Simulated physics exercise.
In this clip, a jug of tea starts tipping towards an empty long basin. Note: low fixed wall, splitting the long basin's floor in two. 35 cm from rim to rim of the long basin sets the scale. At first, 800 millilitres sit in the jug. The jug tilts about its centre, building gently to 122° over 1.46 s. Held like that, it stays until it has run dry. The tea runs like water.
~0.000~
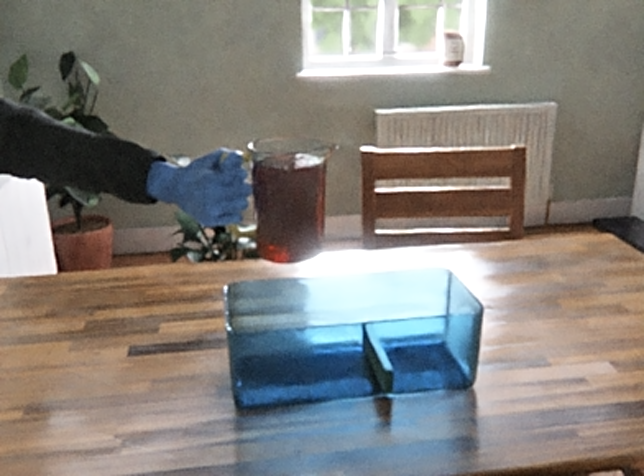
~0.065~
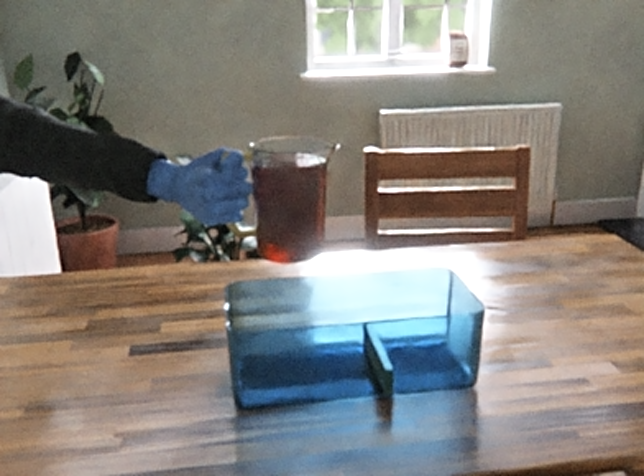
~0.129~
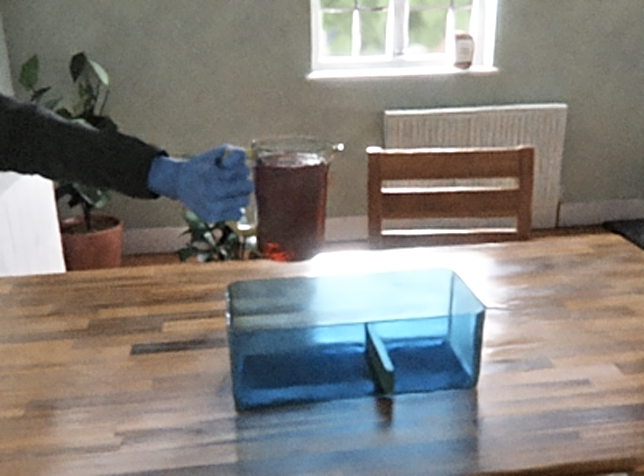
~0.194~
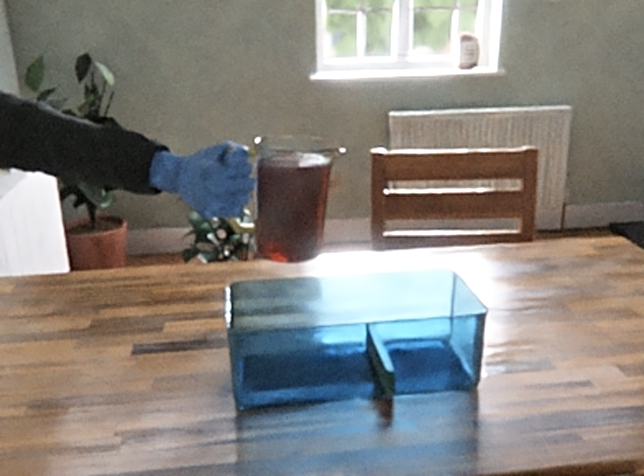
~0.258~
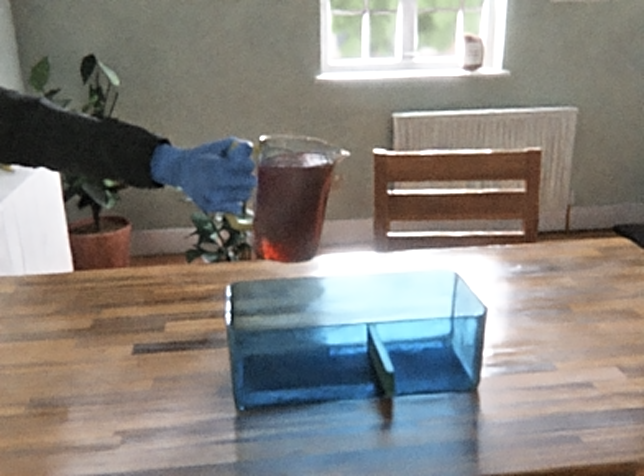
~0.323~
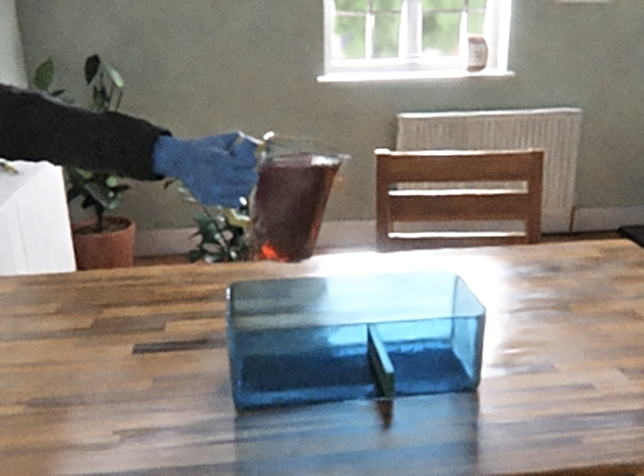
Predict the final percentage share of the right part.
Right part: About 76 %.
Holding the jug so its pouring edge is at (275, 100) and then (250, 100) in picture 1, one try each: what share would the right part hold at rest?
10 in a hundred, followed by 10 in a hundred.
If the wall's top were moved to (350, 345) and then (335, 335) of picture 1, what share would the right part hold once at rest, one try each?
Respectively 90 and 95 %.
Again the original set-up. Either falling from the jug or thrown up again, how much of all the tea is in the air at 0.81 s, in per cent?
At that moment, about 14 percent.
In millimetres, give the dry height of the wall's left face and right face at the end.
I'd say some 34 mm on the left and some 6 mm on the right.
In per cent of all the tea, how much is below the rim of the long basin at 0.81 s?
Around 6%.
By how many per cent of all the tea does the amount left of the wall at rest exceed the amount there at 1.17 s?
Around 18 per cent.
After 0.81 s the tilt is 72° and 81 per cent is still to pour, 0 is left of the wall and 6 right of it.
After 1.17 s the tilt is 111° and 21 per cent is still to pour, 4 is left of the wall and 59 right of it.
After 1.55 s the tilt is 122° and 0 per cent is still to pour, 20 is left of the wall and 79 right of it.
After 1.96 s the tilt is 122° and 0 per cent is still to pour, 22 is left of the wall and 77 right of it.
In the end 22 per cent lies left of the wall, 76 right of it and 1 outside.
